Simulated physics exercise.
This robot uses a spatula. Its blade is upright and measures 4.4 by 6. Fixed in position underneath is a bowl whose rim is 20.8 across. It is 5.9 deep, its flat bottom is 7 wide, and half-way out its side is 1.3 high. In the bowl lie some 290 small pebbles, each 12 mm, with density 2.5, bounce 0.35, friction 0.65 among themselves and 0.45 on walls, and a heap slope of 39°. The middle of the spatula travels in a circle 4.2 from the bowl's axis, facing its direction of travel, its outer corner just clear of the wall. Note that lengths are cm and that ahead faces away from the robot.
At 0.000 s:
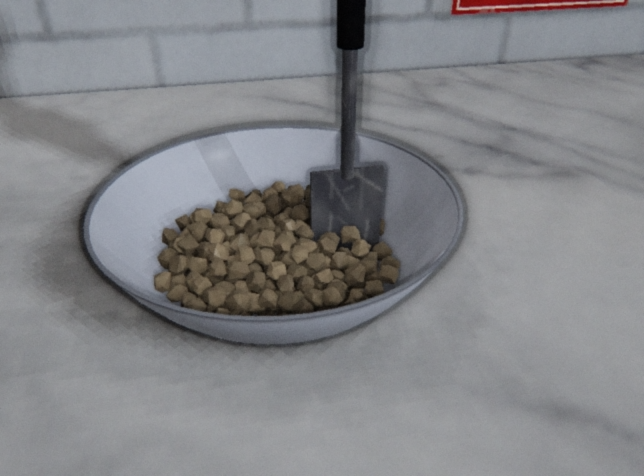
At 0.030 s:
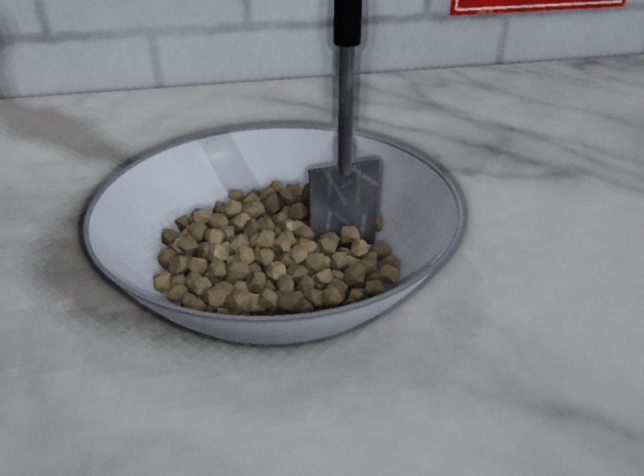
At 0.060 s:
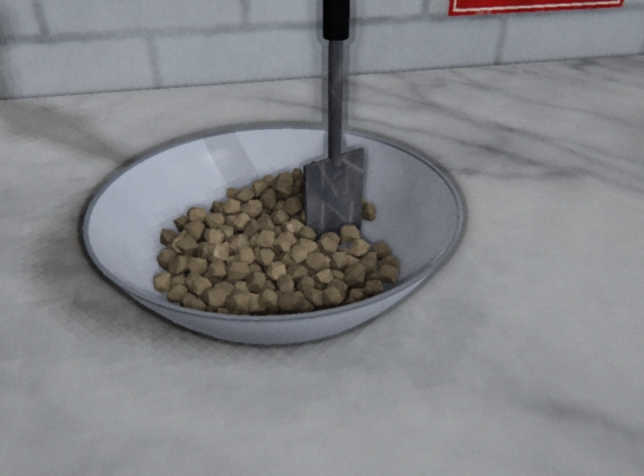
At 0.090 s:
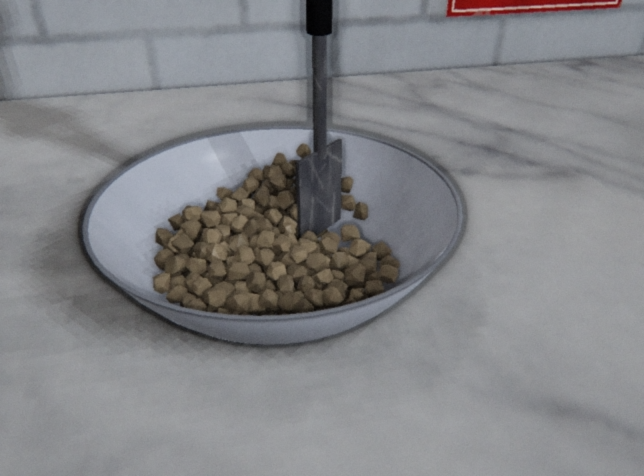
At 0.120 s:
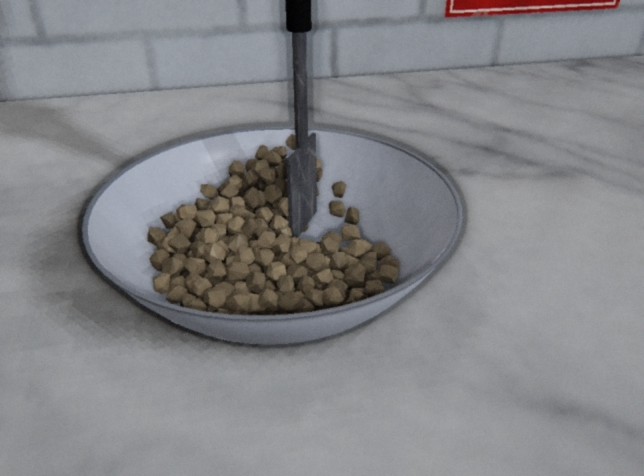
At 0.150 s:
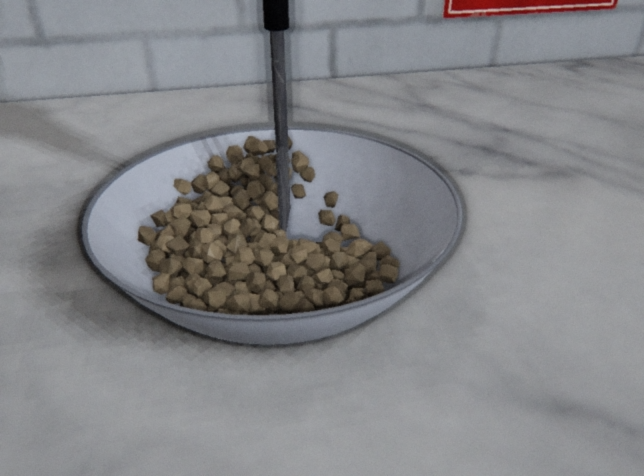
In a pale bowl, a spatula sweeps leftward, turning edge-on and pushing brown pebbles.
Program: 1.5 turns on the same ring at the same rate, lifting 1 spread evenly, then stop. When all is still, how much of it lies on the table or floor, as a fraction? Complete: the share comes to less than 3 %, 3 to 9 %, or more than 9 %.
The share comes to between 3 and 9 %.
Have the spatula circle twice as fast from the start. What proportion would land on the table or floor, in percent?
That would be some 35 percent.
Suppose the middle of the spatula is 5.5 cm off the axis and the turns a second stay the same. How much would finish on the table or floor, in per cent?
Roughly 10 percent, I'd expect.
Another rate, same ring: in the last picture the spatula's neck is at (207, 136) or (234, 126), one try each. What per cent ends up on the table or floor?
Roughly 35 per cent on the first try and 25 per cent on the second.
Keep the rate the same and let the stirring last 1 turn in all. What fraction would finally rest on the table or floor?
5 %.
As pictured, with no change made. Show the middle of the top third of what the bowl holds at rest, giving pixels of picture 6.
Somewhere close to (206, 267).
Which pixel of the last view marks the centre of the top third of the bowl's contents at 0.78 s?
About (271, 182).
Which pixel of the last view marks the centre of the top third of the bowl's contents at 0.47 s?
Around pixel (298, 282).
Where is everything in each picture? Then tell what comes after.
In the first frame, the spatula neck at (348, 146), 0° round; upper third of the load around (273, 241), from x 160 to 390, top at y 190; 287 in the bowl.
In the second frame, the spatula neck at (345, 142), 7° round; upper third of the load around (277, 240), from x 160 to 390, top at y 185.
In the third frame, the spatula neck at (335, 134), 23° round; upper third of the load around (273, 232), from x 160 to 390, top at y 170.
In the fourth frame, the spatula neck at (320, 127), 40° round; upper third of the load around (272, 227), from x 160 to 390, top at y 150.
In the fifth frame, the spatula neck at (301, 123), 58° round; upper third of the load around (256, 218), from x 155 to 390, top at y 145.
In the sixth frame, the spatula neck at (281, 121), 75° round; upper third of the load around (238, 211), from x 150 to 390, top at y 145; 287 in the bowl.
After 0.47 s, 256° round, highest piece 8 above the table; 279 in the bowl, 3 on the table or floor, 5 in flight or on the tool.
After 0.78 s, 78° round, highest piece 7 above the table; 274 in the bowl, 12 on the table or floor, 1 in flight or on the tool.
After 1.14 s, 180° round, highest piece 6 above the table; 272 in the bowl, 15 on the table or floor.
After 1.84 s, 180° round, highest piece 6 above the table; 272 in the bowl, 15 on the table or floor.
In the end, 272 in the bowl, 15 on the table or floor. That is 5 % on the table or floor.
